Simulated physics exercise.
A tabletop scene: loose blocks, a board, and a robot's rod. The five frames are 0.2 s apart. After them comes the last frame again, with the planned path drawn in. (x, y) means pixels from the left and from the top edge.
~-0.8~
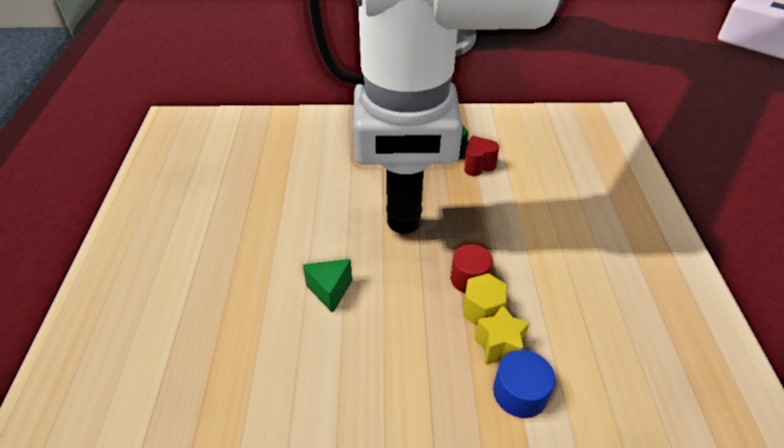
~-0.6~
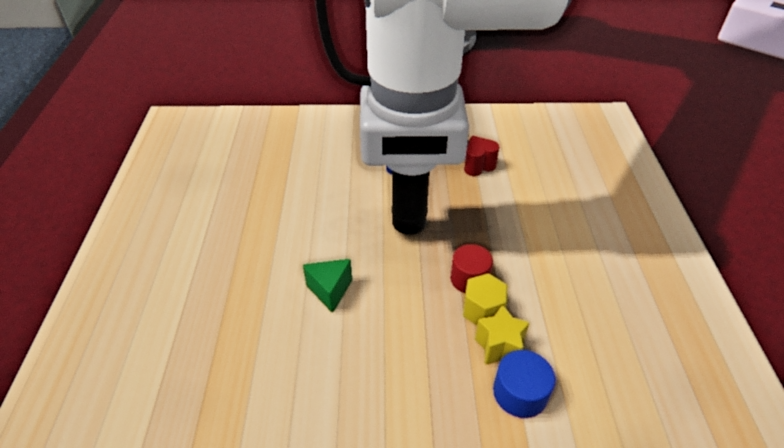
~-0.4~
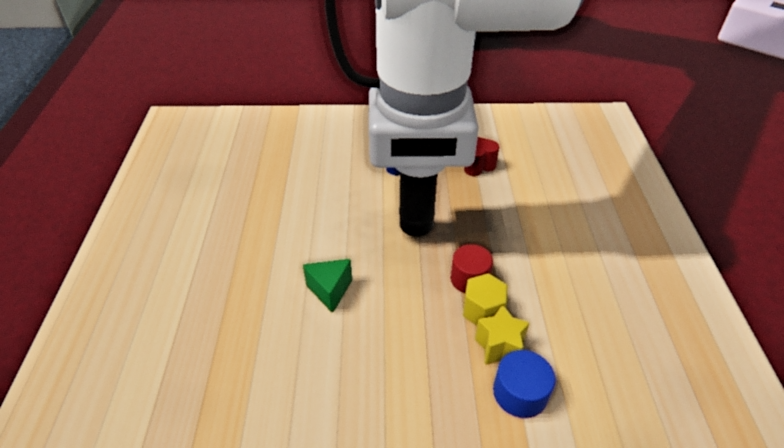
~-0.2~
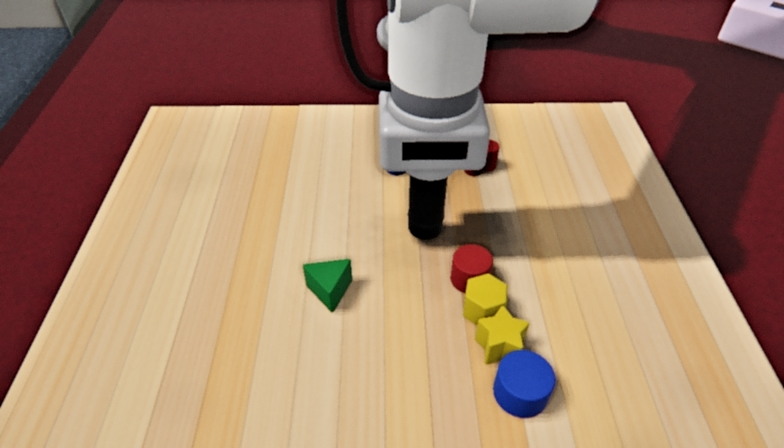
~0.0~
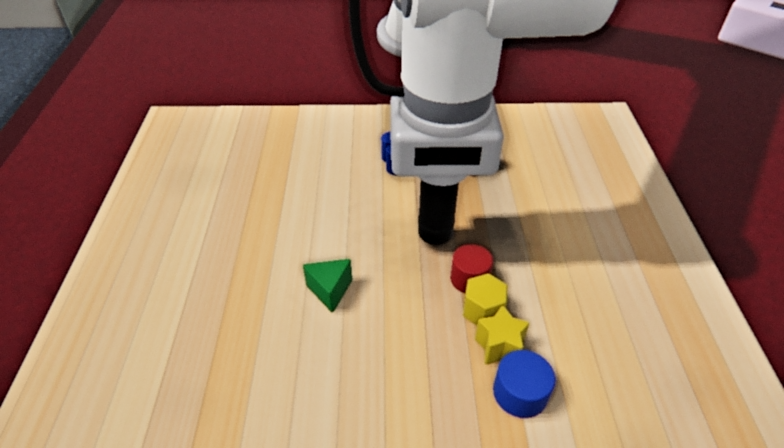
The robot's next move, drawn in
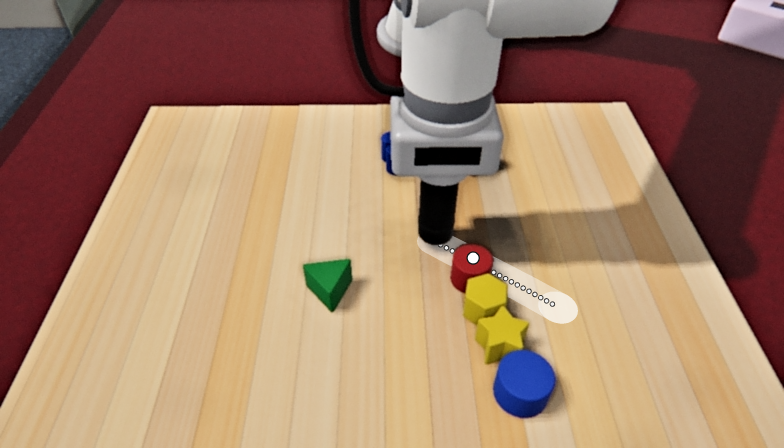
A robot arm slid its black rod slowly a short way to the right and slightly nearer over a wooden table, toward a red disc, while the colored blocks on the table stayed still.
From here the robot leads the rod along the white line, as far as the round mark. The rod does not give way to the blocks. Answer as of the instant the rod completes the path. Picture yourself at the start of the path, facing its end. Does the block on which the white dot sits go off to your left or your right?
It moves right.
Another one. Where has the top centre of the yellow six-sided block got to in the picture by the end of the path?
The middle of its upper face should be somewhere near (495, 326).
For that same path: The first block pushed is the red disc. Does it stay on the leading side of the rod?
Beside or behind it.
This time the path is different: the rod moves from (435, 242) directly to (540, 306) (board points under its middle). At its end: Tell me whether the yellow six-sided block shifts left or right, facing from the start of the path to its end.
It is pushed towards the right-hand side.
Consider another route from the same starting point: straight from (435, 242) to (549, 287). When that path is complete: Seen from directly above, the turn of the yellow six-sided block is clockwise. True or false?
False
Drawn move, from (435, 242) directly to (558, 307); the dot is on the red disc.
What follows on the original path. One third of the way, rod at (475, 254); red disc at (488, 271); yellow six-sided block at (499, 306); yellow star-shaped block at (515, 341); blue disc at (532, 390).
Two thirds of the way, rod at (516, 275); red disc at (504, 290); yellow six-sided block at (496, 324), turned 35° anticlockwise; yellow star-shaped block at (525, 355); blue disc at (535, 401).
At the end, rod at (561, 299); red disc at (507, 292); yellow six-sided block at (495, 326), turned 35° anticlockwise; yellow star-shaped block at (524, 356); blue disc at (535, 401).
